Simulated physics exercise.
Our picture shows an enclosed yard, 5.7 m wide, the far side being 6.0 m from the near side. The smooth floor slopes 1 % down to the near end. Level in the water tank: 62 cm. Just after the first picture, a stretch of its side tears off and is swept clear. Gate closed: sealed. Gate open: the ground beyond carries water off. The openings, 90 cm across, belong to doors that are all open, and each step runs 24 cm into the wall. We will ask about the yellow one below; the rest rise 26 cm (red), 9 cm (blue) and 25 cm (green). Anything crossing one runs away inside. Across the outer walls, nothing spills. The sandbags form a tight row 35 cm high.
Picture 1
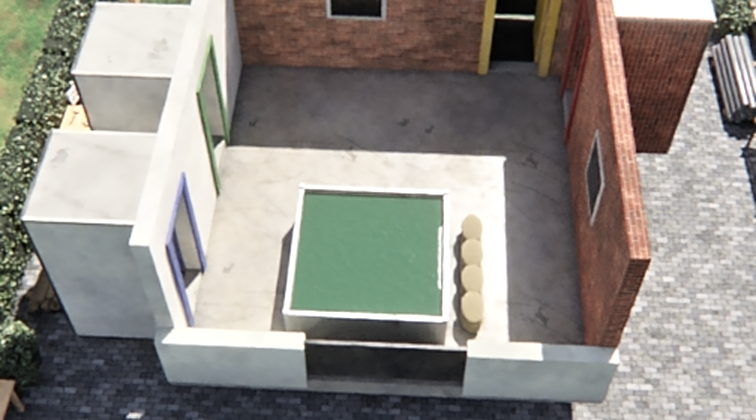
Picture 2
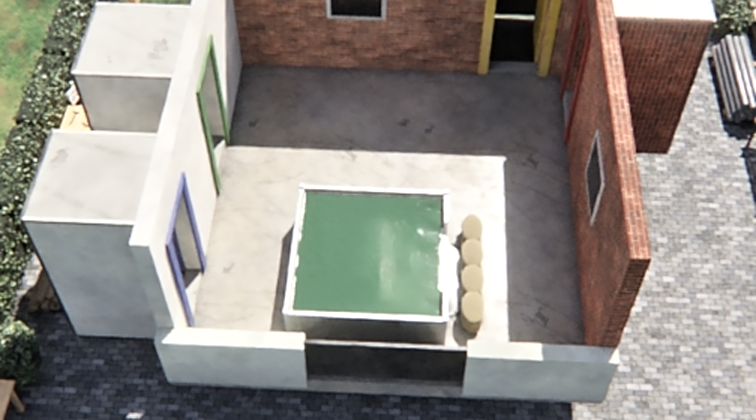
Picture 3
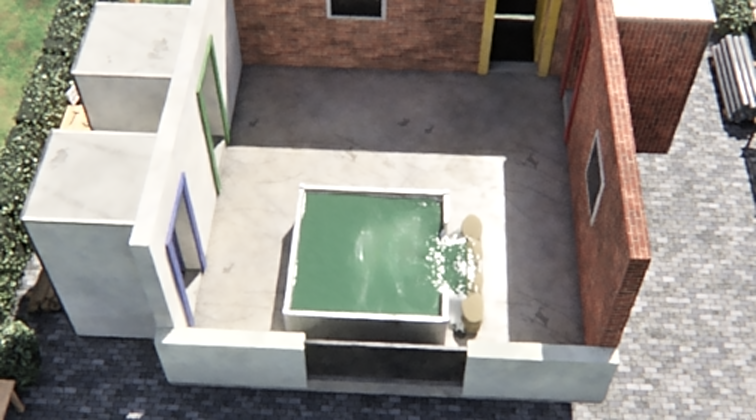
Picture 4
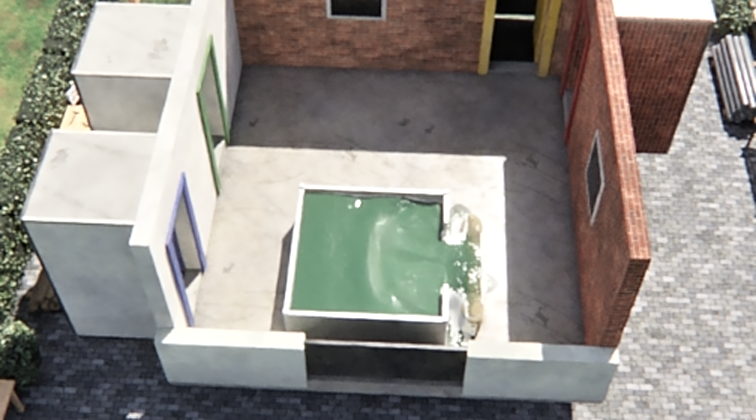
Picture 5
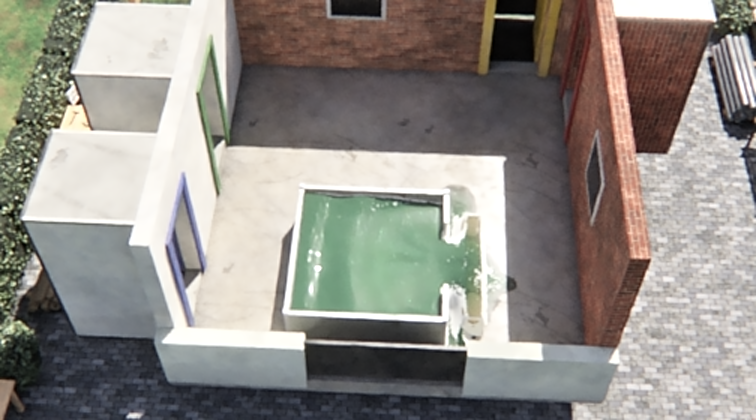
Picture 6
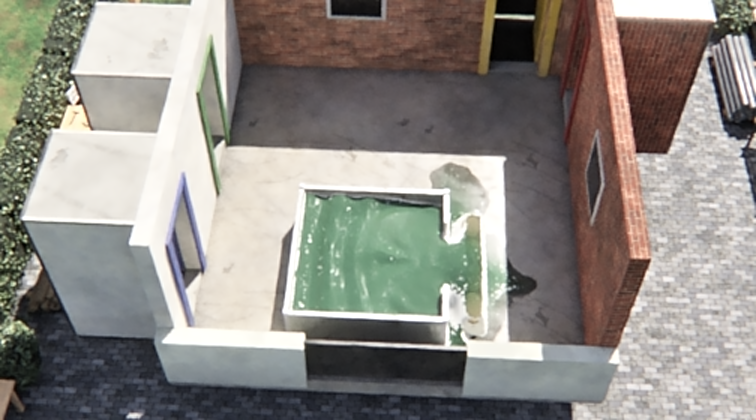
Green water bursts through the right side of a square tank and spreads across the floor.
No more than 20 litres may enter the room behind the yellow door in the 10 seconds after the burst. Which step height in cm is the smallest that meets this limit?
A height of roughly 7.5 cm.
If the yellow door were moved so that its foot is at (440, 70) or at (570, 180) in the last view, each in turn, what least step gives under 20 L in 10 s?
In turn: Roughly 7.5 cm, roughly 6.5 cm.
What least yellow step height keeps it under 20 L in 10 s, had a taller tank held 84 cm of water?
Minimum height: Approx. 14.5 cm.
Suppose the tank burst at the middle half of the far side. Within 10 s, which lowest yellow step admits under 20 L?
Required height: Approx. 12.5 cm.
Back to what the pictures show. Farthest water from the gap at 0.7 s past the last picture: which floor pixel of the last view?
Look about (422, 109) in the last picture.
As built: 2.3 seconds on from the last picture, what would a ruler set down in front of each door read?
Red door 7 cm, blue door 3 cm, yellow door 9 cm, green door 0 cm.
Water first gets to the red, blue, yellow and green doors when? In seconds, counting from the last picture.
Door red: 1.5 seconds; door blue: 2.4 seconds; door yellow: 1.6 seconds; door green: 4.5 seconds.
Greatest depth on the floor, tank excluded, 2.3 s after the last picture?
I'd put it near 38 cm.
Then, 0.7 s after the last picture water covers 30 % of the floor, deepest (54 cm) near (453, 285); it has not reached the yellow door.
Then, 2.3 s after the last picture water covers 55 % of the floor, deepest (38 cm) near (453, 295); 9 cm at the yellow door, 3 litres in over its 7 cm step.
Then, 9.3 s after the last picture water covers 95 % of the floor, deepest (24 cm) near (453, 295); 7 cm at the yellow door, 25 litres in over its 7 cm step.
At the yellow door as built, the water peaked near 10 cm, 1.9 s after the last picture.
With a step of 6 cm, 42 litres would have come in within the 10 s; with 8.5 cm, 9 litres. So under 20 litres takes about 7.5 cm.
